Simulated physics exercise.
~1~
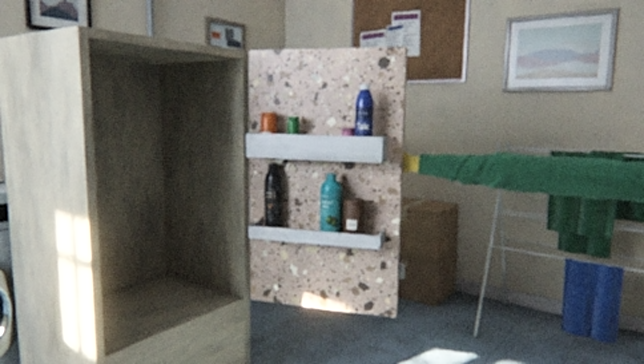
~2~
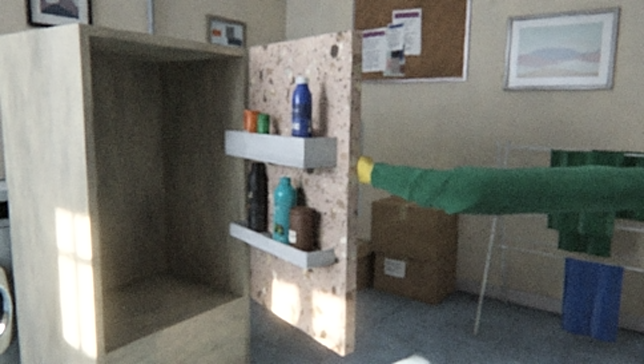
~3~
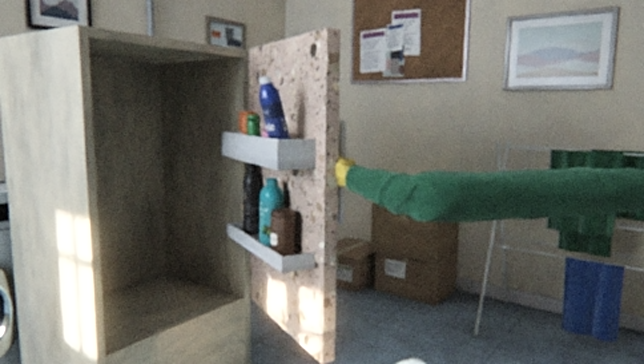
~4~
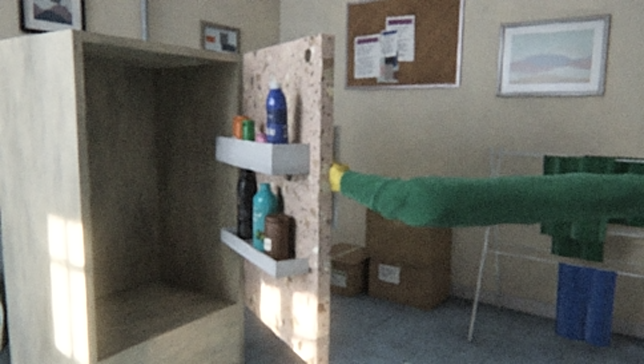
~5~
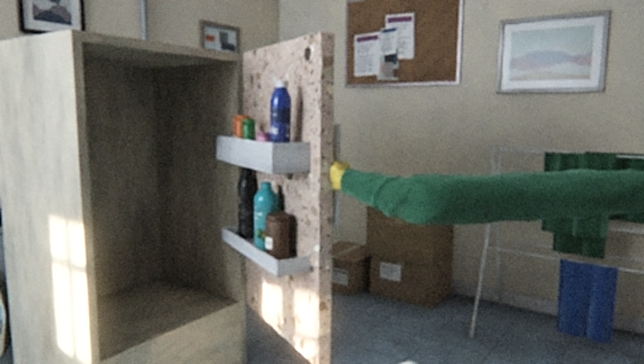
A green-sleeved arm pushes the speckled door partway shut and the bottles stay on the racks.
